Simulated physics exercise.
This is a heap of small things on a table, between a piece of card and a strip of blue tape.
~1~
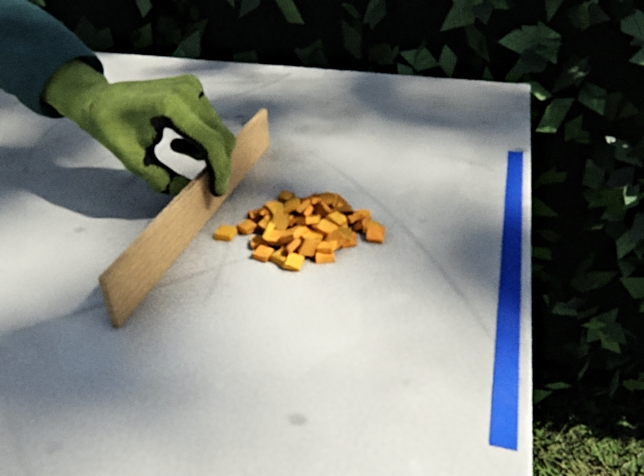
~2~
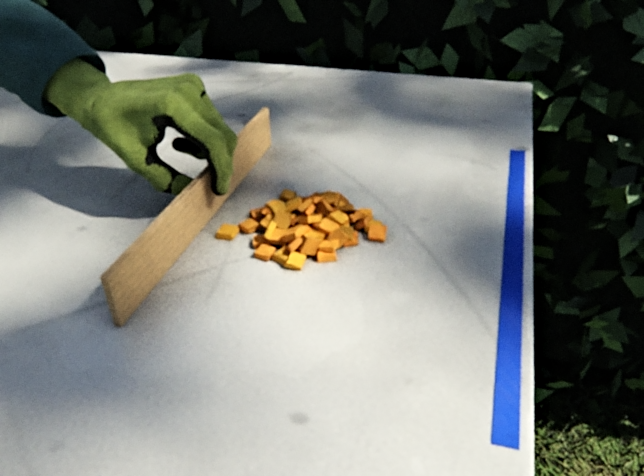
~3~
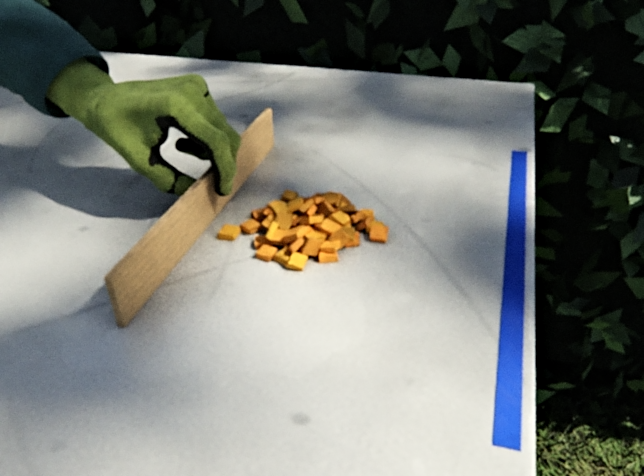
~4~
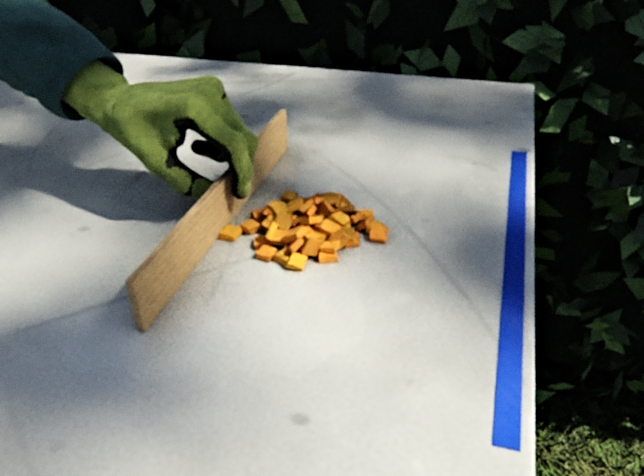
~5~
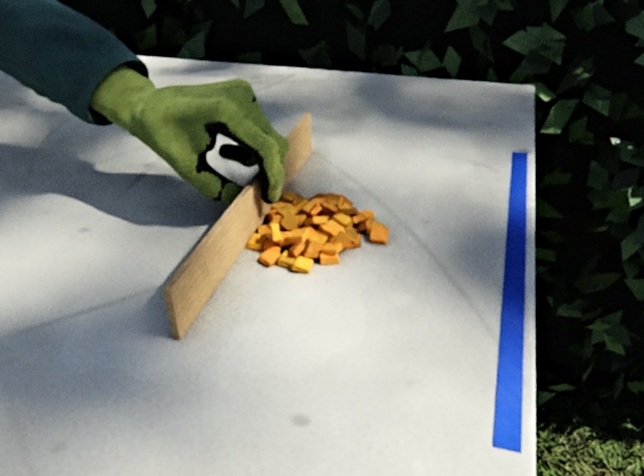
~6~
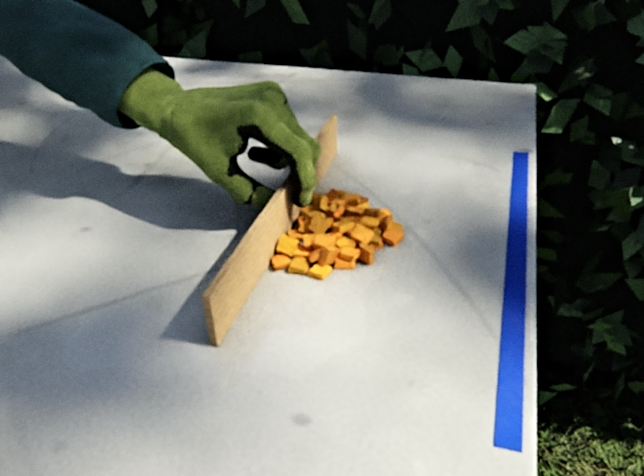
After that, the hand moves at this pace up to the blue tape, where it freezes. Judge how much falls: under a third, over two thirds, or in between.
Over two thirds.
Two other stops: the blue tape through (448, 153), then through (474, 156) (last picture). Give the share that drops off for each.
Roughly 0 per cent, and 30 per cent.
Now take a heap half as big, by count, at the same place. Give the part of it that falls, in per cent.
It should be about 100 percent.
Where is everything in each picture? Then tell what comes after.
In the first frame, piece of card at (124, 284), at rest; blue tape at (515, 160), right by the edge; edge at (532, 263); the heap at (308, 227), small crackers.
In the second frame, piece of card at (126, 283), at rest.
In the third frame, piece of card at (130, 284); the heap at (311, 227).
In the fourth frame, piece of card at (150, 288).
In the fifth frame, piece of card at (185, 295); the heap at (315, 228), a small part pushed along.
In the sixth frame, piece of card at (222, 301); blue tape at (521, 161); edge at (537, 264); the heap at (334, 227), all pushed along.
Soon after the last picture, piece of card still moving, near (409, 199); heap all on the table, its front near (511, 241).
A little later, piece of card stopped at the blue tape; heap nearly all over the edge.
Later still, piece of card stopped at the blue tape; heap all over the edge.
At rest, piece of card stopped at the blue tape; heap all over the edge.
